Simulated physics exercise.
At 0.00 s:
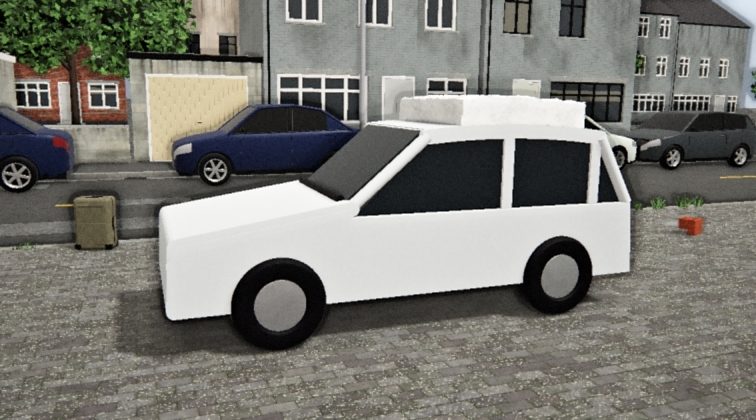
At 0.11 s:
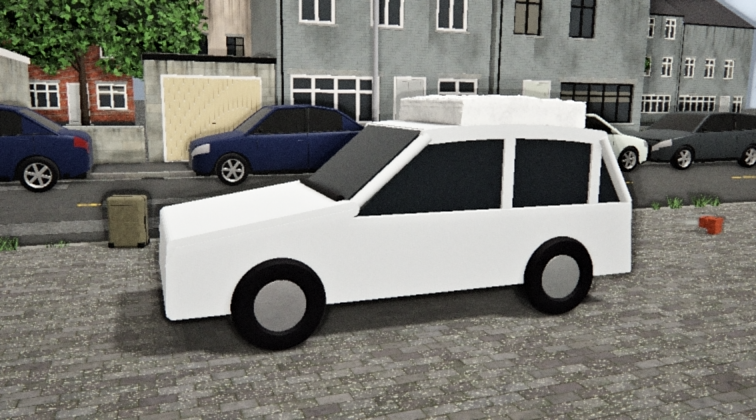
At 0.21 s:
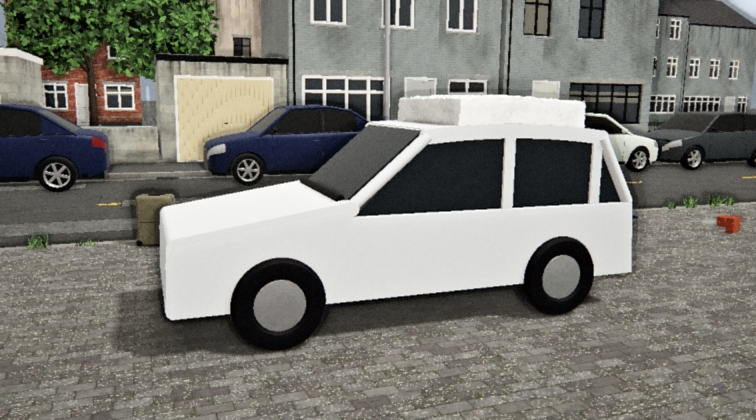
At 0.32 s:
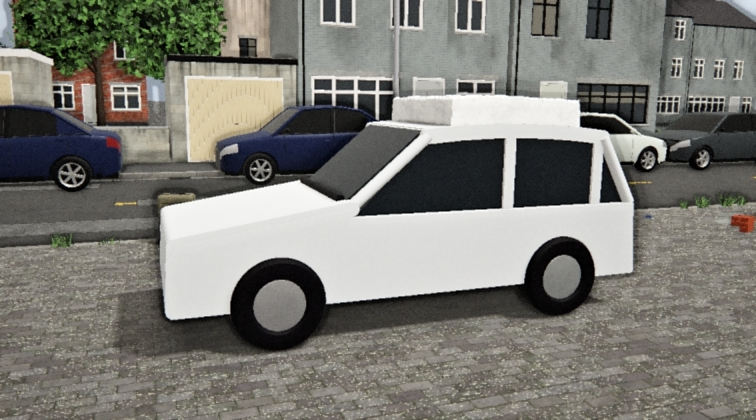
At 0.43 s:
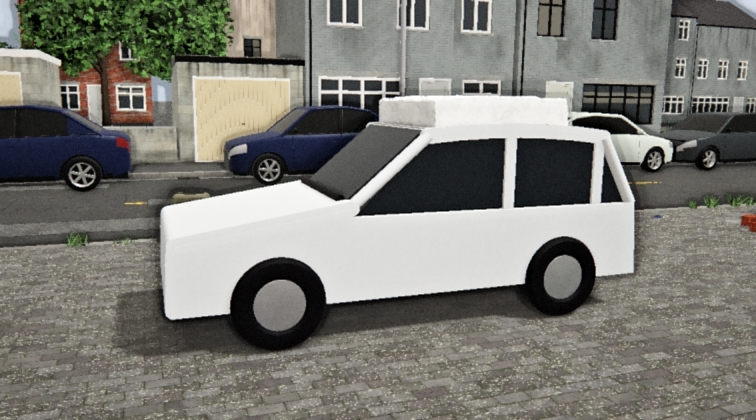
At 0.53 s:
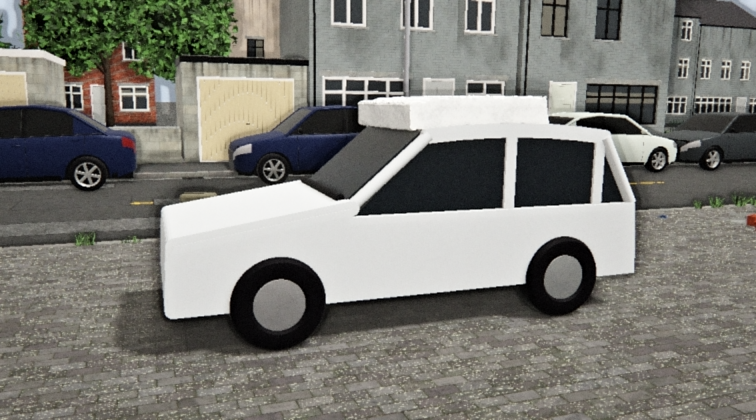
A boxy white car with dark windows, grey-hubbed black wheels and a thick slab of snow on its roof faces left on grey cobbles, seen from its side. Behind it are parked blue, white and grey cars, grey and brick houses, and a brownish bin. The background shifts rightward, ever more slowly, as the camera keeps level with the car, and the slab slides forward in one piece, slightly past the windscreen's top.
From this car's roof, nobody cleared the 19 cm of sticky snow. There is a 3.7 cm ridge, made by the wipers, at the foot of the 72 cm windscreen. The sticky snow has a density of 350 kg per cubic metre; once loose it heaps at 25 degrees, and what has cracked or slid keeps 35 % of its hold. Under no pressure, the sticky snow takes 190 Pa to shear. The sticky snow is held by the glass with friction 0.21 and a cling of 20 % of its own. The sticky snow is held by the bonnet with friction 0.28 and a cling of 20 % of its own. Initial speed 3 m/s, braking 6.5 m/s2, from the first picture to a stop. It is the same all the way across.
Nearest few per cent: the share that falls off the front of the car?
Some 81 percent.
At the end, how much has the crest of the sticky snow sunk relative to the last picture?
The gap comes to some 55 centimetres.
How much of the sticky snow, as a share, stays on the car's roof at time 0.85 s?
About 25 per cent.
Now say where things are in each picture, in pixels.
The first picture shows leading edge of the sticky snow at (462, 123).
The second picture shows leading edge of the sticky snow at (462, 124).
The third picture shows leading edge of the sticky snow at (460, 123), its middle shifted 1.9 cm.
The fourth picture shows leading edge of the sticky snow at (452, 118), its middle shifted 8.0 cm.
The fifth picture shows leading edge of the sticky snow at (435, 122), its middle shifted 20 cm.
The sixth picture shows leading edge of the sticky snow at (410, 108), its middle shifted 38 cm, 11 % of it past the top of the windscreen, in one piece.
After 0.85 s, 26 % of the snow is on the roof, 45 % on the glass, 29 % on the bonnet and none has gone off the nose.
After 1.22 s, none of the snow is on the roof, 11 % on the glass, 89 % on the bonnet and 1 % has gone off the nose.
After 1.59 s, none of the snow is on the roof, 4 % on the glass, 71 % on the bonnet and 26 % has gone off the nose.
After 1.96 s, none of the snow is on the roof, 4 % on the glass, 33 % on the bonnet and 64 % has gone off the nose.
After 2.80 s, at the end, none of the snow is on the roof, 4 % on the glass, 15 % on the bonnet and 81 % has gone off the nose.
